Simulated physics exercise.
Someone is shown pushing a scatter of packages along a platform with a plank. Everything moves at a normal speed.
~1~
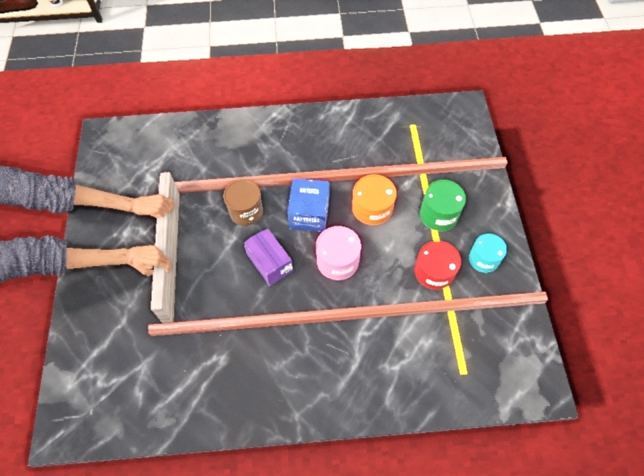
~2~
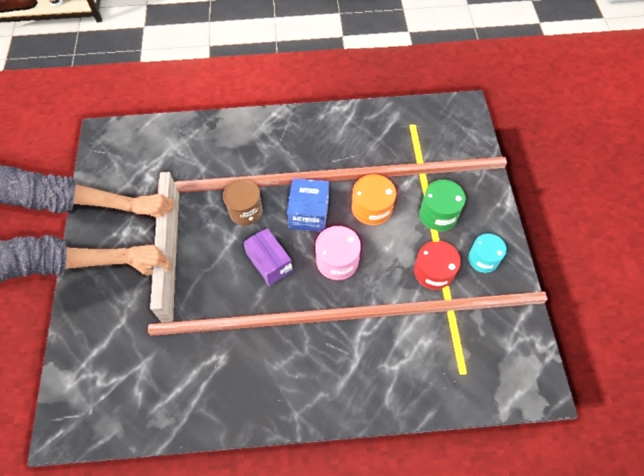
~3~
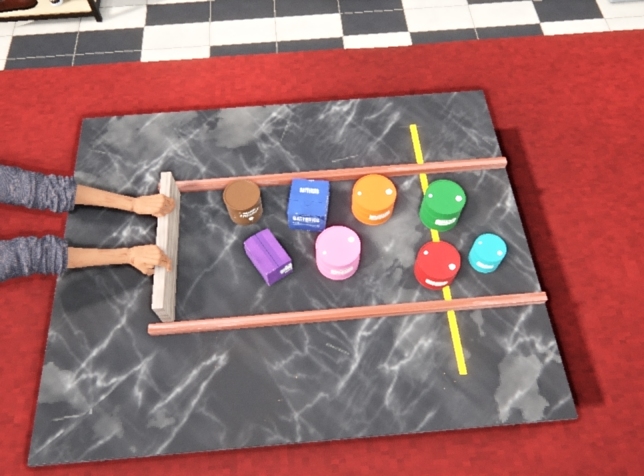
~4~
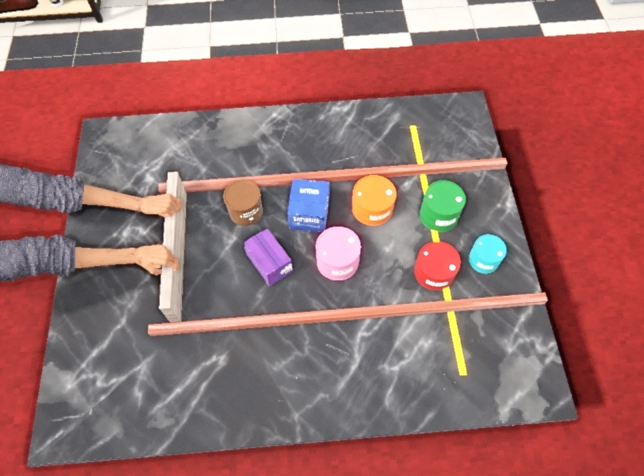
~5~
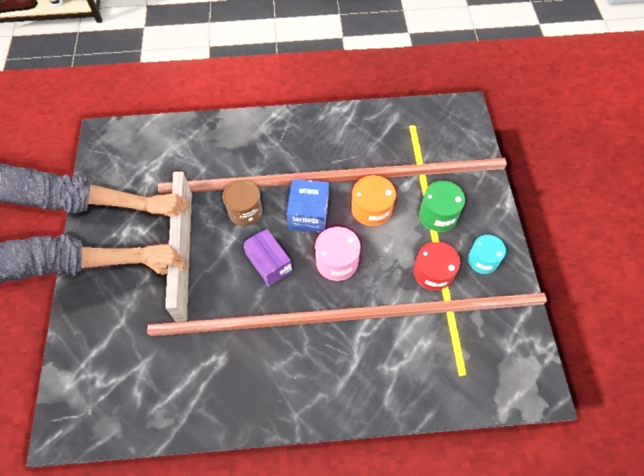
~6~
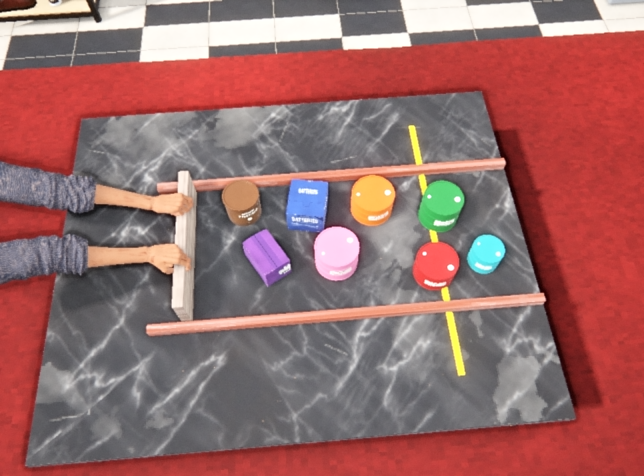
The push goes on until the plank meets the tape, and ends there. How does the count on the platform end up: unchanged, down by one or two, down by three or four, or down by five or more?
It ends down by one or two.
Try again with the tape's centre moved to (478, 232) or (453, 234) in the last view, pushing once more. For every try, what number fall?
In order, 5 then 3.
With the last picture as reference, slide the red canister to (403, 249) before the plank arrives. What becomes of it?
Put there, it simply holds its spot.
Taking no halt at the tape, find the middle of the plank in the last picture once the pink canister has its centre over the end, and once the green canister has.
Roughly (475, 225); roughly (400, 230).
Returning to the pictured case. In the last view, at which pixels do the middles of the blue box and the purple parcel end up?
The blue box at (481, 191), the purple parcel at (452, 244).
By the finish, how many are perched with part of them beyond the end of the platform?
I'd put it at 1.
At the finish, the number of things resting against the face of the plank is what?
At rest, 2 are in contact.
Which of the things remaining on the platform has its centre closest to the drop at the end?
Turquoise canister.
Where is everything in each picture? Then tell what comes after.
The first frame shows turquoise canister (487, 253); green canister (442, 206); red canister (437, 265); plank (167, 246); tape (435, 235).
The second frame shows green canister (442, 206); plank (166, 246).
The third frame shows red canister (437, 265); purple parcel (268, 257).
The fourth frame shows turquoise canister (487, 254); orange canister (374, 201).
The fifth frame shows green canister (441, 207); pink canister (338, 254).
The sixth frame shows turquoise canister (486, 254); green canister (441, 207); red canister (436, 266); plank (186, 245); tape (434, 235).
Early on, none off yet; turquoise canister at rest near (486, 254); green canister at rest near (441, 207); red canister at rest near (436, 266).
A while later, none off yet; turquoise canister at rest near (486, 254); green canister travelled about its own width near (482, 210); red canister travelled a little near (446, 267).
Finally, the number that fall off is one or two; lost, orange canister and green canister.
